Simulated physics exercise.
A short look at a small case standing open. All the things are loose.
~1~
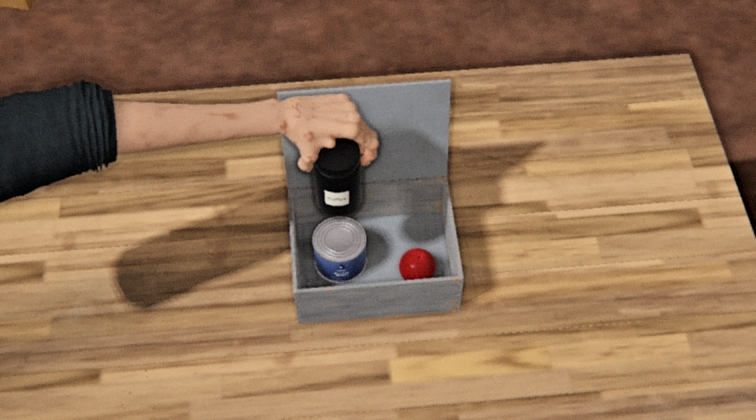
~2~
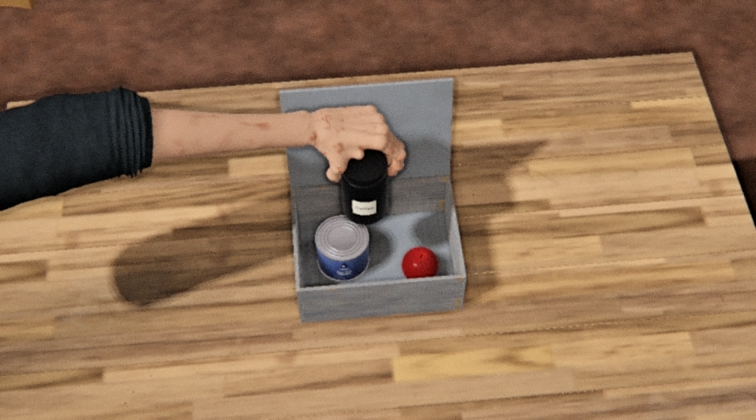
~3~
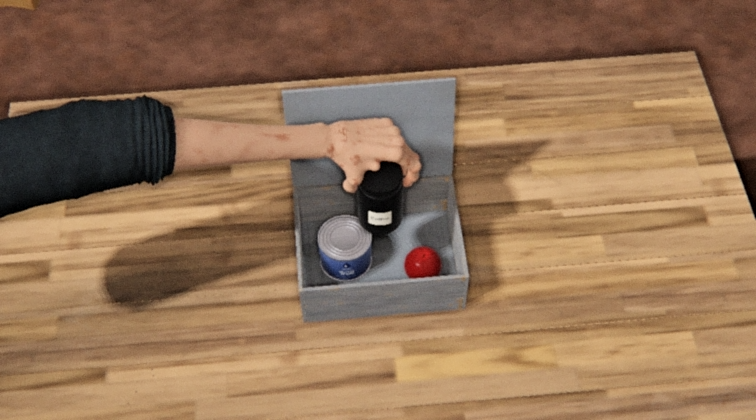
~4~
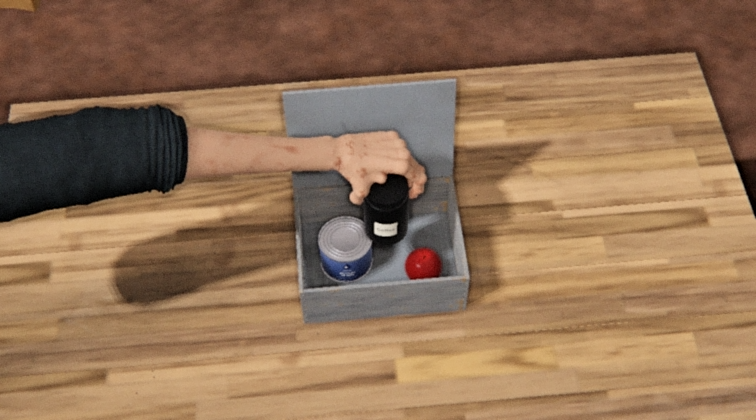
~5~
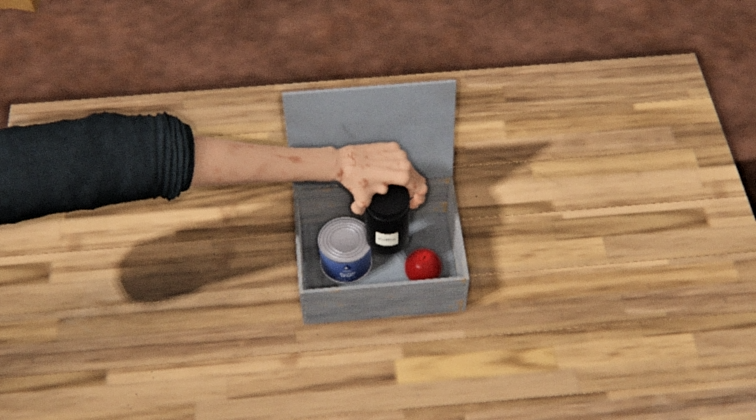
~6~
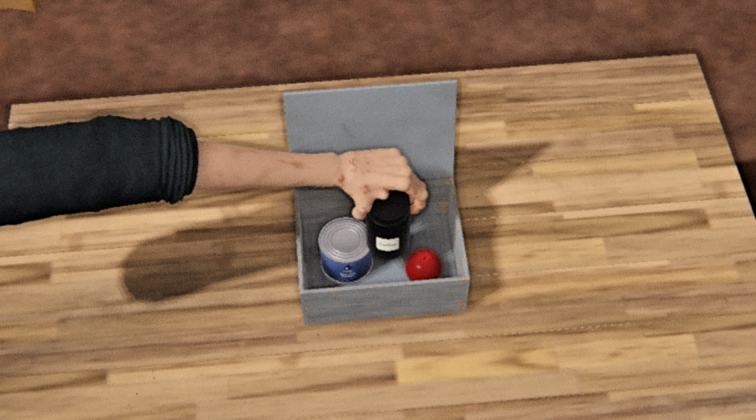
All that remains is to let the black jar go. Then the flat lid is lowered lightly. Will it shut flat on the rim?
In the end the lid shuts flat.
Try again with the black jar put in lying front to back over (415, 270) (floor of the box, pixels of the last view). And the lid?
Then it closes.
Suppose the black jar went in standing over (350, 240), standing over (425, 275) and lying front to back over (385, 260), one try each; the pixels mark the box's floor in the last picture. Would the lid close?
In the first case it stays ajar; in the second case it closes; in the third case it closes.
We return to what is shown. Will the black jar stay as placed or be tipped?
The black jar ends up tilted.
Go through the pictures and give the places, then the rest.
In the first frame, on its way; black jar (338, 175); red apple (417, 267).
In the second frame, on its way; black jar (365, 185); red apple (420, 266).
In the third frame, on its way; black jar (381, 196); red apple (423, 265).
In the fourth frame, on its way; black jar (386, 207); red apple (423, 267).
In the fifth frame, on its way; black jar (388, 217); red apple (423, 267).
In the sixth frame, put in, still held; black jar (388, 222); red apple (424, 268).
Then, 0.40 s after the last picture, black jar on its side near (410, 238); red apple rolled a little.
Then, 1.20 s after the last picture, lid starting down; black jar on its side near (410, 223); red apple rolled a little.
Then, 1.70 s after the last picture, lid 53° above the rim; black jar on its side near (410, 223); red apple rolled a little.
Then, 2.20 s after the last picture, lid 13° above the rim; black jar on its side near (410, 223); red apple rolled a little.
At rest, lid shut; tipped over in the box, black jar; the other 2 in place. Seen from the same camera at the end, black jar near (410, 223).
